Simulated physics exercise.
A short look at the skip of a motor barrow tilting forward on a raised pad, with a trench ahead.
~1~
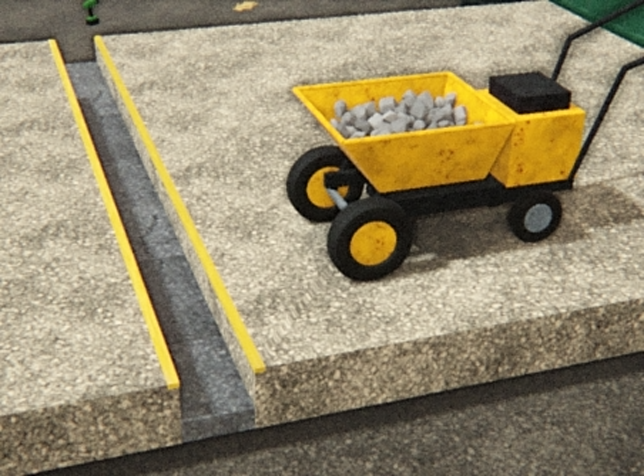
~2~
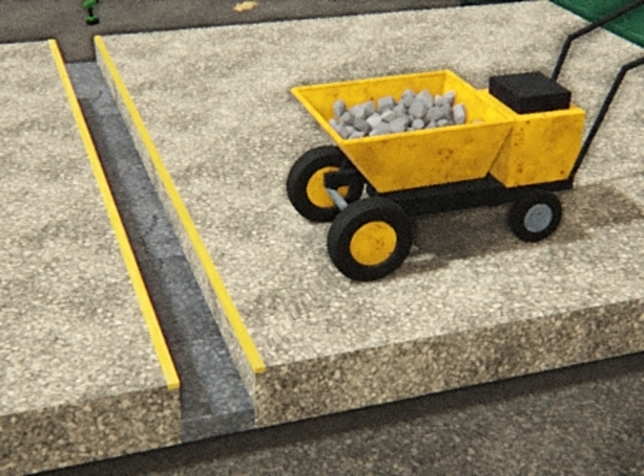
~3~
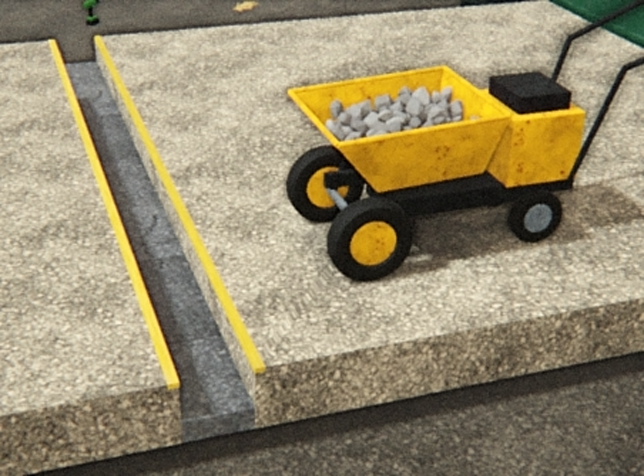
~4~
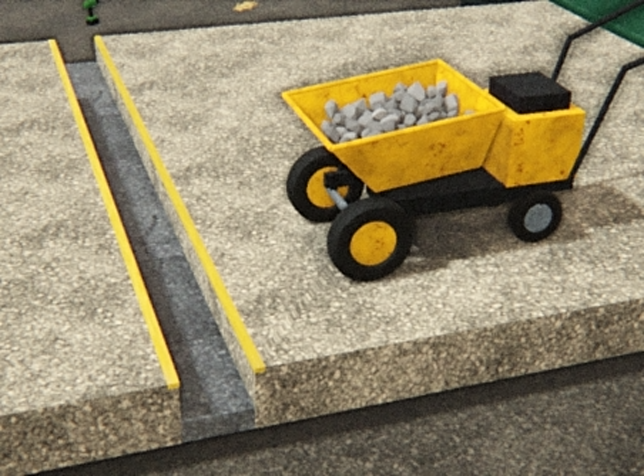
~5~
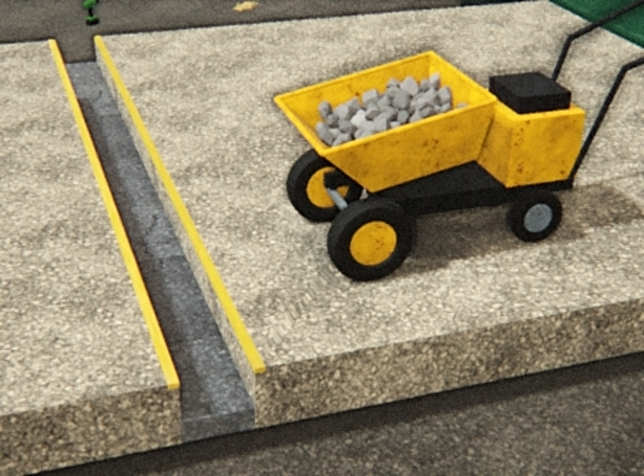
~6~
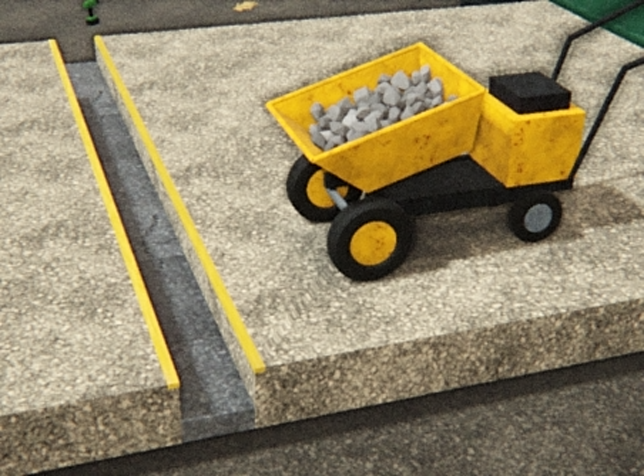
A yellow motor barrow with black wheels stands on a raised, pale gravelly pad, seen from above and to one side. Grey broken stones sit in its skip, with a black block and dark handles behind at right, while a narrow, yellow-edged trench crosses the pad at left. The skip starts level, then tilts gradually forward to the left, its stones shifting slightly, while the wheels and camera stay still.
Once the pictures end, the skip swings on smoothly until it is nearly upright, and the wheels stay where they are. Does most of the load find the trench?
The trench ends with over half of it.
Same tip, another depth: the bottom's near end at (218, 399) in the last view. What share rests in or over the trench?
It comes to 70 per cent or so.
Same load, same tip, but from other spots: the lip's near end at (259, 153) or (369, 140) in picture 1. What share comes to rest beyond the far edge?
In turn 50 and 0 in a hundred.
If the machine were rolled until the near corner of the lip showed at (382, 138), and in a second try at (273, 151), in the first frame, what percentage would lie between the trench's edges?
First some 30, then 70 per cent.
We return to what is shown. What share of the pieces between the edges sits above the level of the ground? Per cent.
It comes to 5 per cent or so.
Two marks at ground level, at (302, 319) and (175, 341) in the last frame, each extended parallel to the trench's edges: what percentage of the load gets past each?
Near 100 % and 10 %.
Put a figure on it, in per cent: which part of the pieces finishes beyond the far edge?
About 0 per cent.
Shortly afterwards, skip tipped steeply; the whole lot in the skip.
Next, skip tipped right over; the bulk in the skip; a little short of the trench; a little in or heaped over the trench; only a few falling.
Some moments later, skip tipped right over; a little in the skip; near a quarter short of the trench; near two thirds in or heaped over the trench; only a few beyond it.
In the end, skip tipped right over; only a few in the skip; near a quarter short of the trench; the bulk in or heaped over the trench; only a few beyond it.
